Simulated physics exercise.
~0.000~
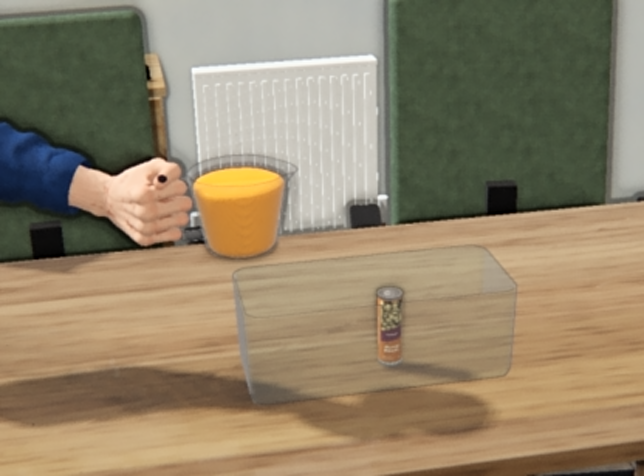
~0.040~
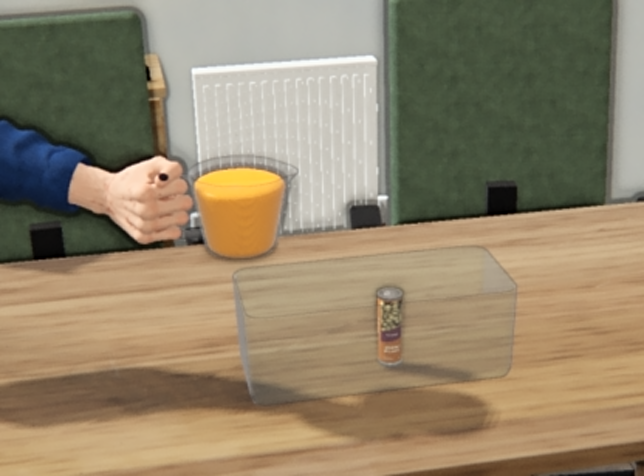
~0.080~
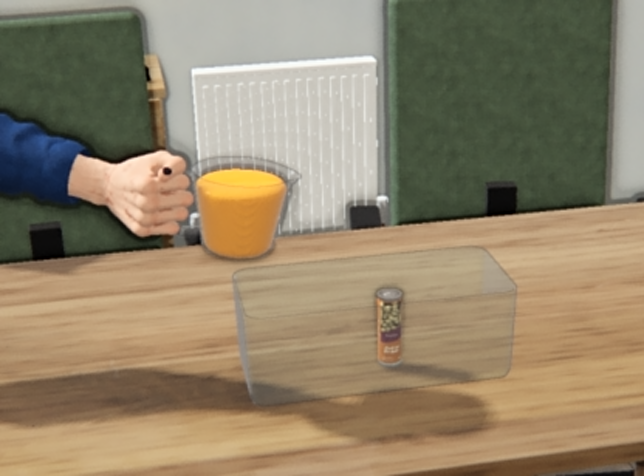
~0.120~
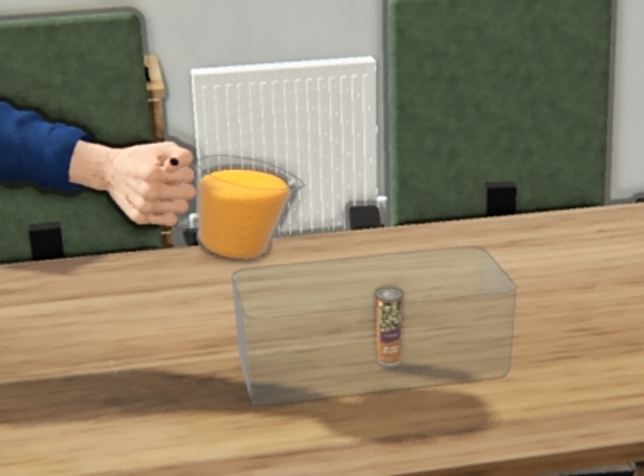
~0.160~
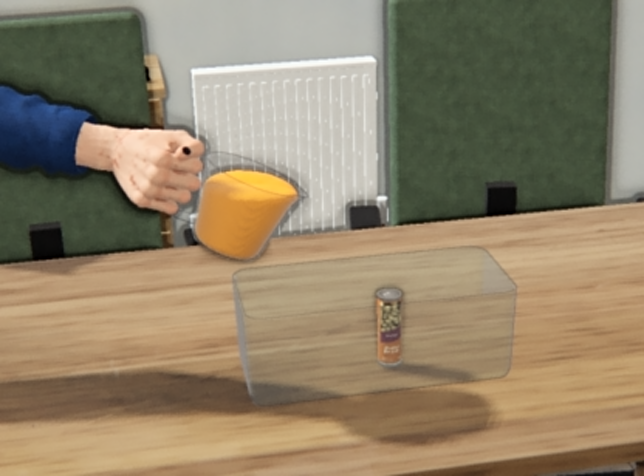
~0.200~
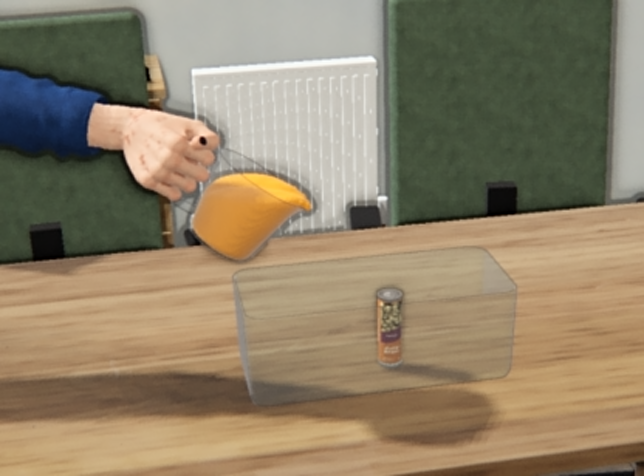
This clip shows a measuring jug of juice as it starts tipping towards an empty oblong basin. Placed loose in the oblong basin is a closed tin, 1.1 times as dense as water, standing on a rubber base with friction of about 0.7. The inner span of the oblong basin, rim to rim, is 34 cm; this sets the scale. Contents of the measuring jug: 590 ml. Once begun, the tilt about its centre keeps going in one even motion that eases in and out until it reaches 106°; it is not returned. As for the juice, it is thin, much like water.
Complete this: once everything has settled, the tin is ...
Once everything has settled, the tin is standing up.
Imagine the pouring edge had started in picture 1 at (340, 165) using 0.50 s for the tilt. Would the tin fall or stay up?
Then the tin comes down.
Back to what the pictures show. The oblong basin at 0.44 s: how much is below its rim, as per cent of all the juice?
About 44%.
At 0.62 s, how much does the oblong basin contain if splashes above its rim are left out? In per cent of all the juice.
Some 92 per cent.
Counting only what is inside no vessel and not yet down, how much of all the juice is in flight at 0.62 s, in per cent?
Near 5 percent.
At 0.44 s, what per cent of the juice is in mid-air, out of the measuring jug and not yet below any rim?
Share: Roughly 22 per cent.
Then, 0.44 s in, the tilt is 102° and 32 per cent is still to pour; the tin stands where it began.
Then, 0.62 s in, the tilt is 106° and 3 per cent is still to pour; the tin stands where it began.
Then, 0.80 s in, the tilt is 106° and 0 per cent is still to pour; the tin stands where it began.
Then, 1.00 s in, the tilt is 106° and 0 per cent is still to pour; the tin stands where it began.
Finally, the tin stands where it began.
